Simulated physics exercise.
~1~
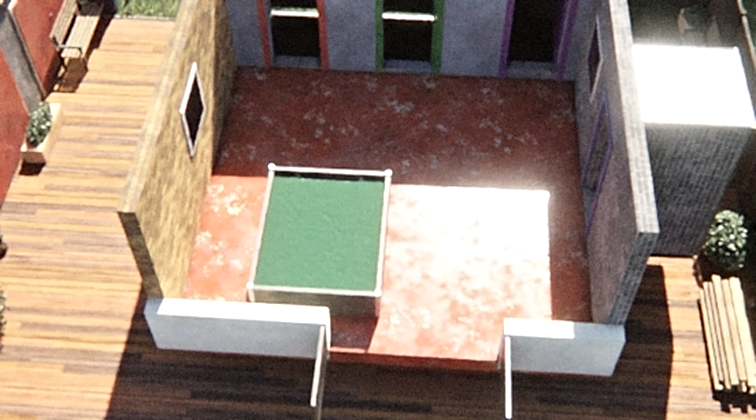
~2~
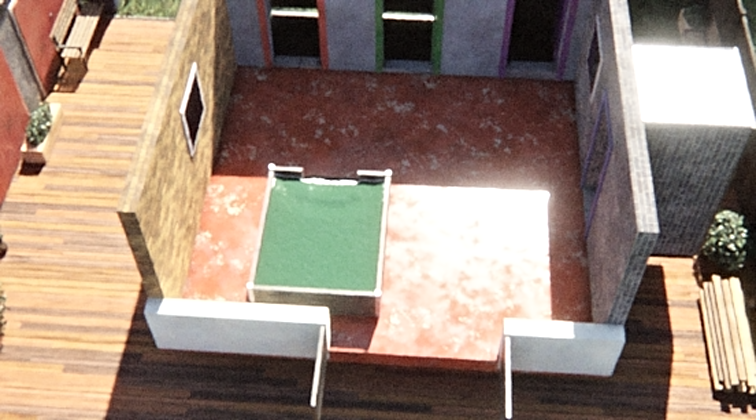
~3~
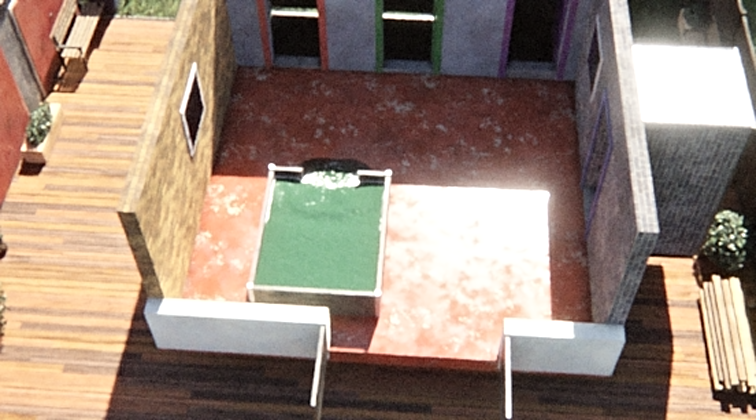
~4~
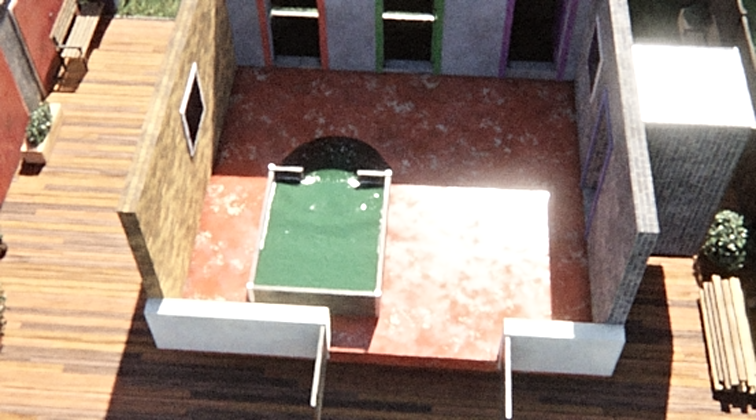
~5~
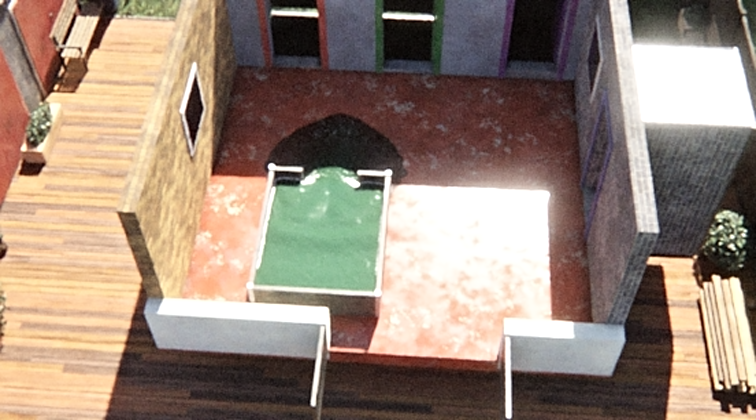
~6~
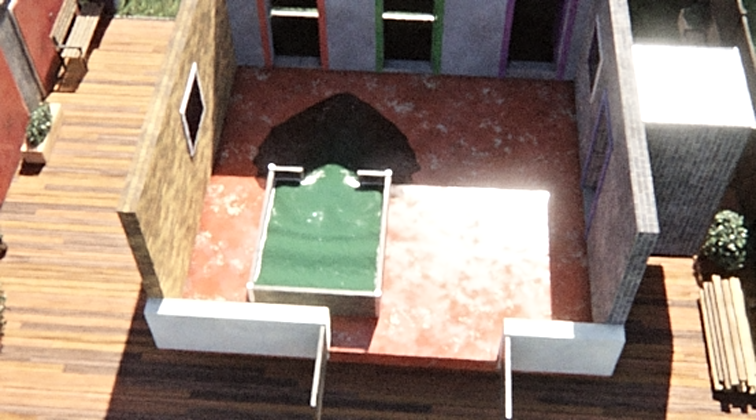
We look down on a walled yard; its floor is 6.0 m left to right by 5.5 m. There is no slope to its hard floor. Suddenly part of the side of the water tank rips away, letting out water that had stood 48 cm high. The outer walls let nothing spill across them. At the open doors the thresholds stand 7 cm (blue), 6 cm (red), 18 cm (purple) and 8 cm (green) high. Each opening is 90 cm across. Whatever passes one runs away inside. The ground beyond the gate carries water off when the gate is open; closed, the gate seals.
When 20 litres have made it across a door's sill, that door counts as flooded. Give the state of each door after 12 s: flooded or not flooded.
In order: Blue door: Below the cap, red door: Above the cap, purple door: Below the cap, green door: Above the cap.
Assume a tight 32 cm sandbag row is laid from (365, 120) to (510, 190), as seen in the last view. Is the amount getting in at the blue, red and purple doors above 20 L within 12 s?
Then, at the blue door it's not exceeded, at the red door it's exceeded, at the purple door it's not exceeded.
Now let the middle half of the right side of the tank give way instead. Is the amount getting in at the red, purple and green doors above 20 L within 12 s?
In that case, red door: Less than that, purple door: Less than that, green door: Less than that.
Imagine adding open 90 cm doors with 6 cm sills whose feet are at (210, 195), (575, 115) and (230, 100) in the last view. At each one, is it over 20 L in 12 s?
Less, more, more.
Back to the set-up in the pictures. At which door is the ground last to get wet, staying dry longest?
The blue door.
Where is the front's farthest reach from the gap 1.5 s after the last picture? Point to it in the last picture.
I'd put it close to (510, 79).
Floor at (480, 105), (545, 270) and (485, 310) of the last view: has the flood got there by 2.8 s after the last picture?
Listed in sequence, the spots are drenched, bone dry and bone dry.
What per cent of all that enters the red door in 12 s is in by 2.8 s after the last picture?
Around 55 percent.
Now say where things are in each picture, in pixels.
The first frame shows the water tank at (323, 231) is whole and still, 48 cm deep.
In the second frame, water pours out on the water tank's far side and has run 0.5 m, to a hidden place; typically 8 cm deep outside, 48 cm at the water tank's back.
In the third frame, water pours out on the water tank's far side and has run 0.8 m, to (310, 164); typically 8 cm deep outside, 48 cm at the water tank's back.
In the fourth frame, the front is at (328, 141), 1.2 m from the gap on the water tank's far side; 1.4 m2 of floor is under water; 48 cm left at the back of the water tank.
In the fifth frame, water pours out on the water tank's far side and has run 1.7 m, to (342, 118); typically 5 cm deep outside, 48 cm at the water tank's back.
In the sixth frame, water pours out on the water tank's far side and has run 2.2 m, to (341, 98); typically 4 cm deep outside, 48 cm at the water tank's back.
Then, 0.7 s after the last picture water covers 25 % of the floor and is deepest (28 cm) near (332, 188); blue door not reached, red door 9 cm at the sill, 1 L in, purple door not reached, green door 9 cm at the sill, 0 L in.
Then, 1.5 s after the last picture water covers 35 % of the floor and is deepest (24 cm) near (332, 188); blue door not reached, red door 17 cm at the sill, 32 L in, purple door not reached, green door 16 cm at the sill, 16 L in.
Then, 2.8 s after the last picture water covers 40 % of the floor and is deepest (18 cm) near (238, 66); blue door not reached, red door 16 cm at the sill, 93 L in, purple door 6 cm at the sill, 0 L in, green door 14 cm at the sill, 52 L in.
Then, 6.3 s after the last picture water covers 75 % of the floor and is deepest (12 cm) near (238, 66); blue door 4 cm at the sill, 0 L in, red door 10 cm at the sill, 157 L in, purple door 8 cm at the sill, 0 L in, green door 8 cm at the sill, 72 L in.
Then, 11.3 s after the last picture water covers 95 % of the floor and is deepest (8 cm) near (244, 298); blue door 4 cm at the sill, 0 L in, red door 6 cm at the sill, 175 L in, purple door 6 cm at the sill, 0 L in, green door 5 cm at the sill, 73 L in.
